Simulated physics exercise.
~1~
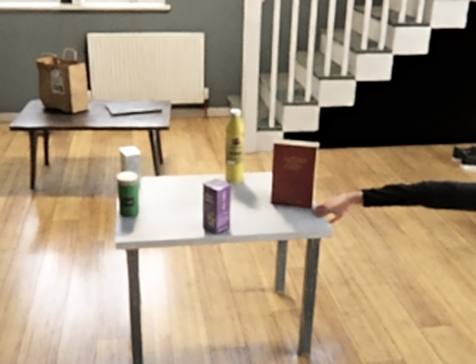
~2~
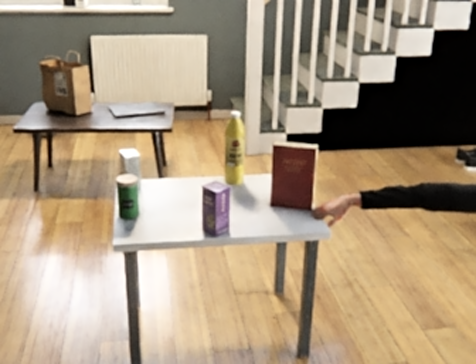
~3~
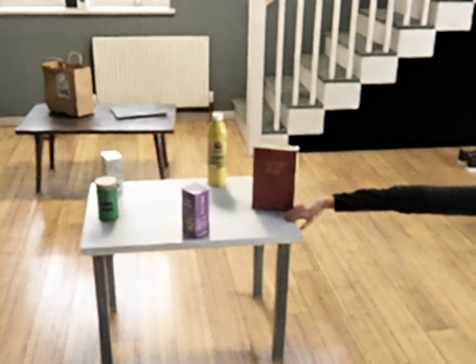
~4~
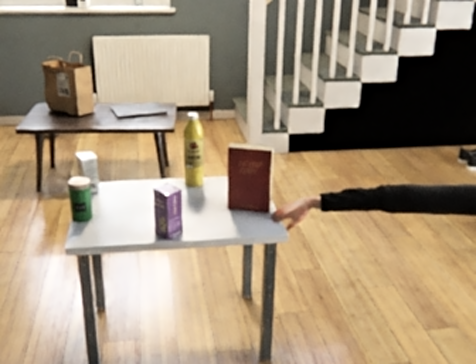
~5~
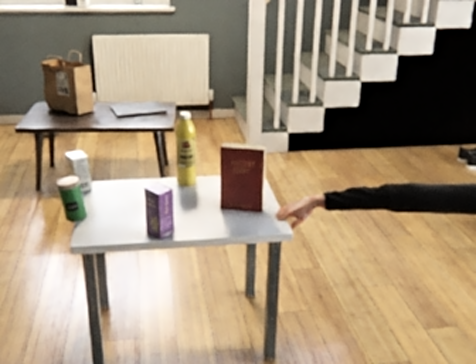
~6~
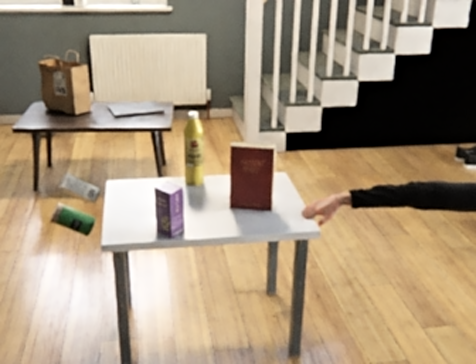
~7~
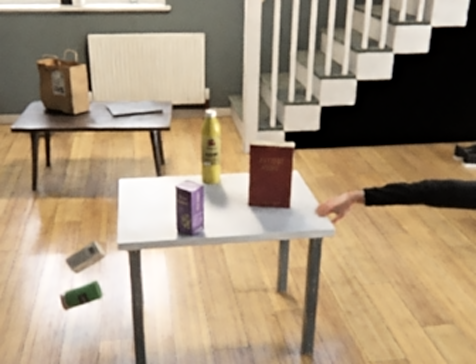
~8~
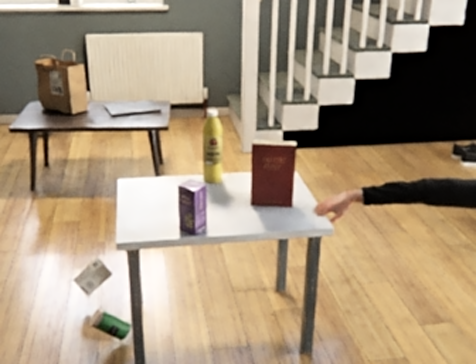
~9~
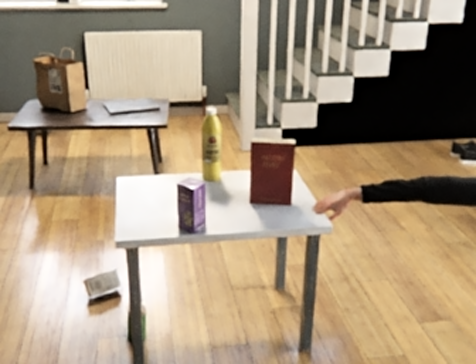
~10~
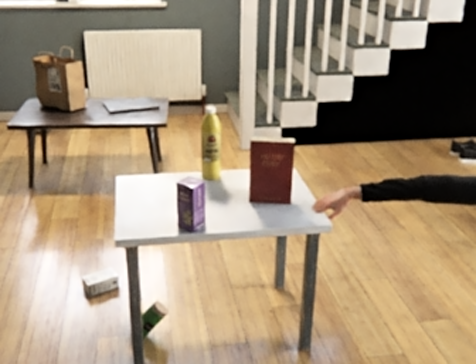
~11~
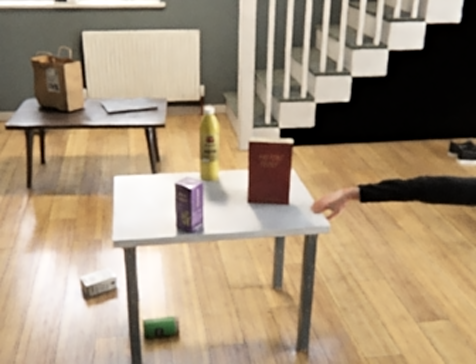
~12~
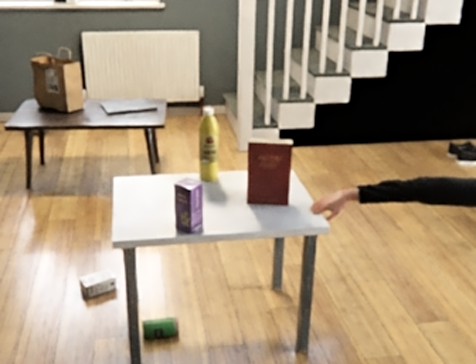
At the start, a green jar, a white packet, a purple carton, a yellow bottle and a red book stand on a pale side table, with a hand at its right edge. The table slides left with everything still upright on it. Then it moves back to the right, and the green jar and white packet drop past its left edge, turning as they fall. The packet lands on the wooden floor, while the jar tumbles right beside the table's front leg. Both end lying on their sides on the floor, while the carton, bottle and book remain standing on the table.
